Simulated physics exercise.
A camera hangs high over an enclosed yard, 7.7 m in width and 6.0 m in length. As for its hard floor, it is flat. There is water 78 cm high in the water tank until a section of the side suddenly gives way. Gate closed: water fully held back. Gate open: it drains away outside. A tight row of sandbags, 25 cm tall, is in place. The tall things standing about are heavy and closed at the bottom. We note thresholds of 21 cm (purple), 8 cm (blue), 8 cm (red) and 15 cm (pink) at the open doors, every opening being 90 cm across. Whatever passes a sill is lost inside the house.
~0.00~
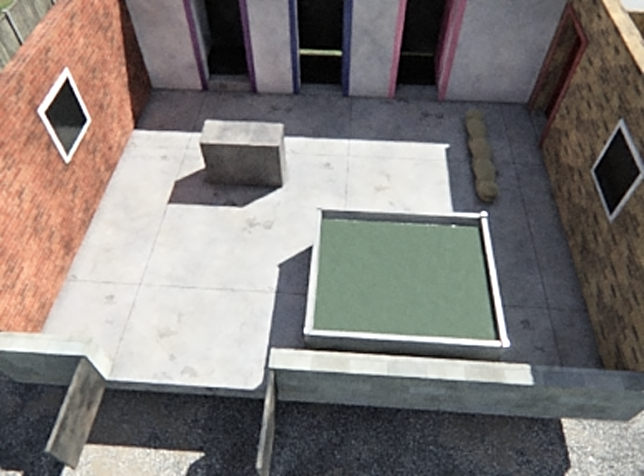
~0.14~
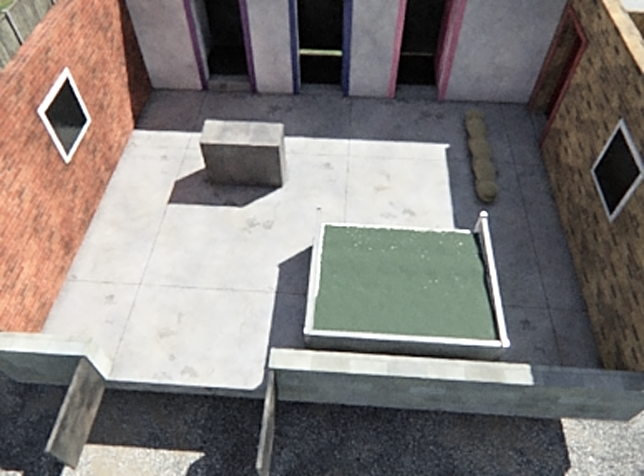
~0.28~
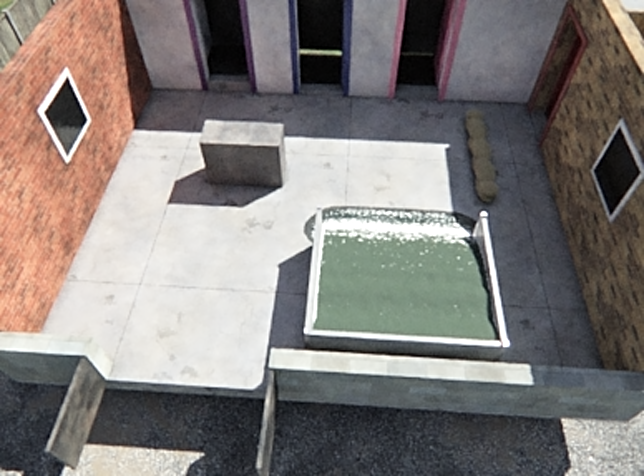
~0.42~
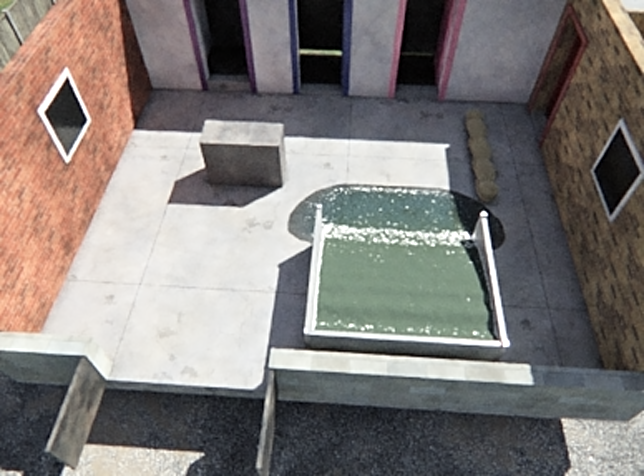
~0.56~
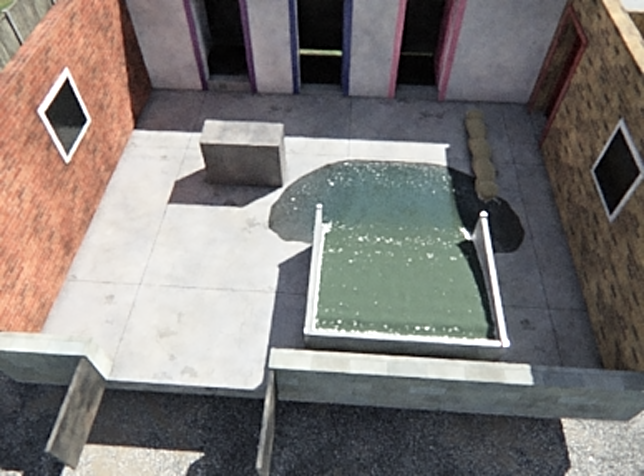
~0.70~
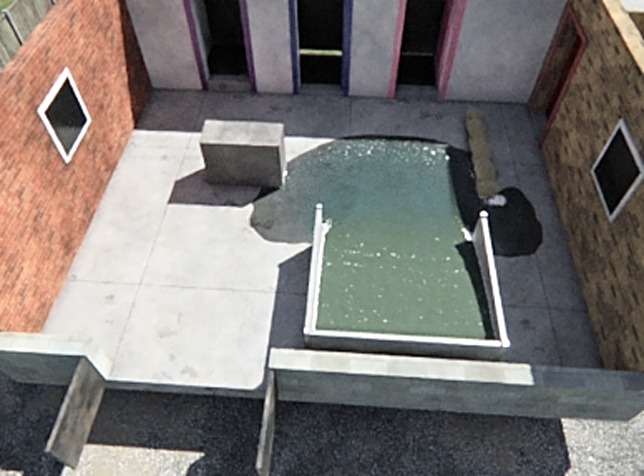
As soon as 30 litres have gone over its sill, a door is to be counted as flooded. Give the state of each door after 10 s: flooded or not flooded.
Result: My guess is the purple door lets through less than the limit. My guess is the blue door lets through more than the limit. My guess is the red door lets through more than the limit. My guess is the pink door lets through more than the limit.
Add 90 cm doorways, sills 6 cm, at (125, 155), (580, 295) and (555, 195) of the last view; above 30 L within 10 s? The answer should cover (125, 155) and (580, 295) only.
Door 1: Higher; door 2: Lower.
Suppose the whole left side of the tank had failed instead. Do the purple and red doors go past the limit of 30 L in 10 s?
Result: Purple limit not passed, red limit not passed.
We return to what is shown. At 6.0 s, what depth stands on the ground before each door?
Door by door, in cm: Purple reads 7, blue reads 10, red reads 11, pink reads 10.
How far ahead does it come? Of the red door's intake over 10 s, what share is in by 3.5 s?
That works out near 40%.
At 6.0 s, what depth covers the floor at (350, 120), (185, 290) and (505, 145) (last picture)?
Around 10 cm, 2 cm and 7 cm.
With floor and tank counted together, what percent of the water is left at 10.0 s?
I'd put it at some 74 percent still there.
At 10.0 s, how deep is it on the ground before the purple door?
About 8.5 cm deep.
After 1.4 s water covers 35 % of the floor and is deepest (40 cm) near (387, 100); purple door not reached, blue door 16 cm at the sill, 7 L in, red door not reached, pink door 29 cm at the sill, 32 L in.
After 2.2 s water covers 45 % of the floor and is deepest (46 cm) near (441, 102); purple door 9 cm at the sill, 0 L in, blue door 30 cm at the sill, 91 L in, red door 10 cm at the sill, 0 L in, pink door 42 cm at the sill, 162 L in.
After 3.5 s water covers 55 % of the floor and is deepest (28 cm) near (522, 106); purple door 11 cm at the sill, 0 L in, blue door 22 cm at the sill, 233 L in, red door 18 cm at the sill, 59 L in, pink door 25 cm at the sill, 313 L in.
After 6.0 s water covers 80 % of the floor and is deepest (15 cm) near (140, 118); purple door 7 cm at the sill, 0 L in, blue door 10 cm at the sill, 294 L in, red door 11 cm at the sill, 135 L in, pink door 10 cm at the sill, 338 L in.
After 10.0 s water covers 95 % of the floor and is deepest (11 cm) near (572, 287); purple door 9 cm at the sill, 0 L in, blue door 5 cm at the sill, 296 L in, red door 5 cm at the sill, 141 L in, pink door 5 cm at the sill, 339 L in.
